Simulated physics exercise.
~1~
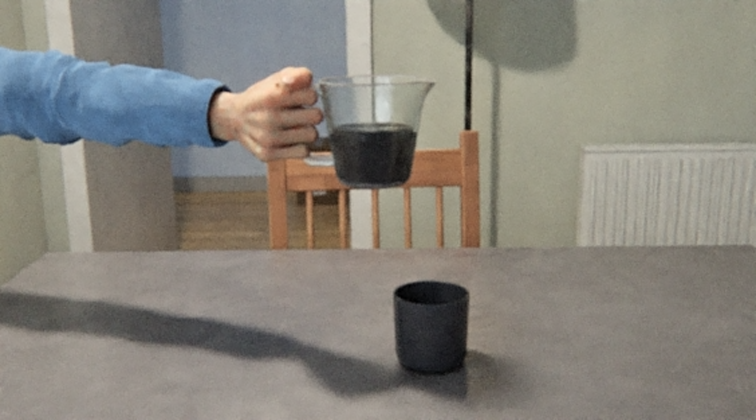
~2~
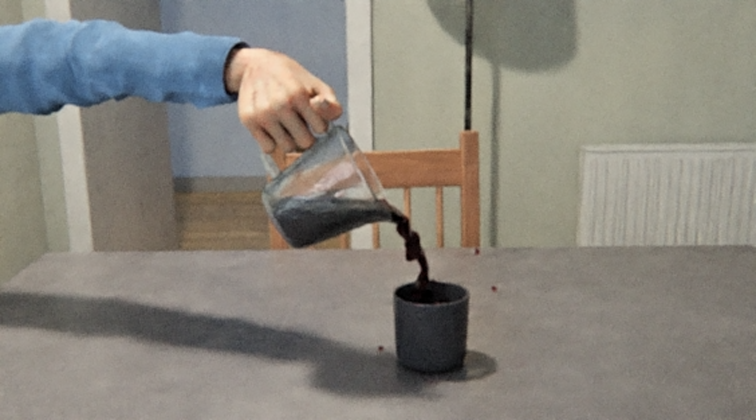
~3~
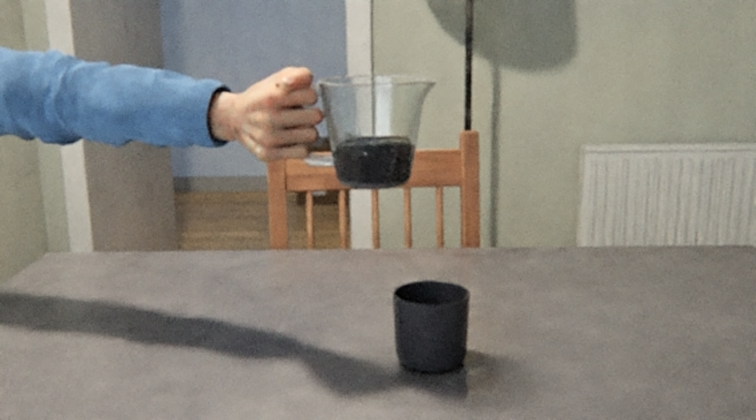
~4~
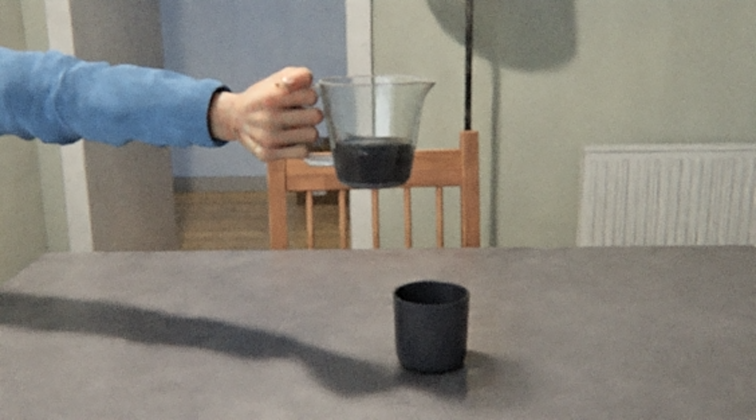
The footage shows a hand in a blue sleeve holding a clear flared jug of dark liquid above a dark mug, tipping it rightwards so a stream pours towards the mug with stray drops, then bringing it level again, its contents slightly lower.
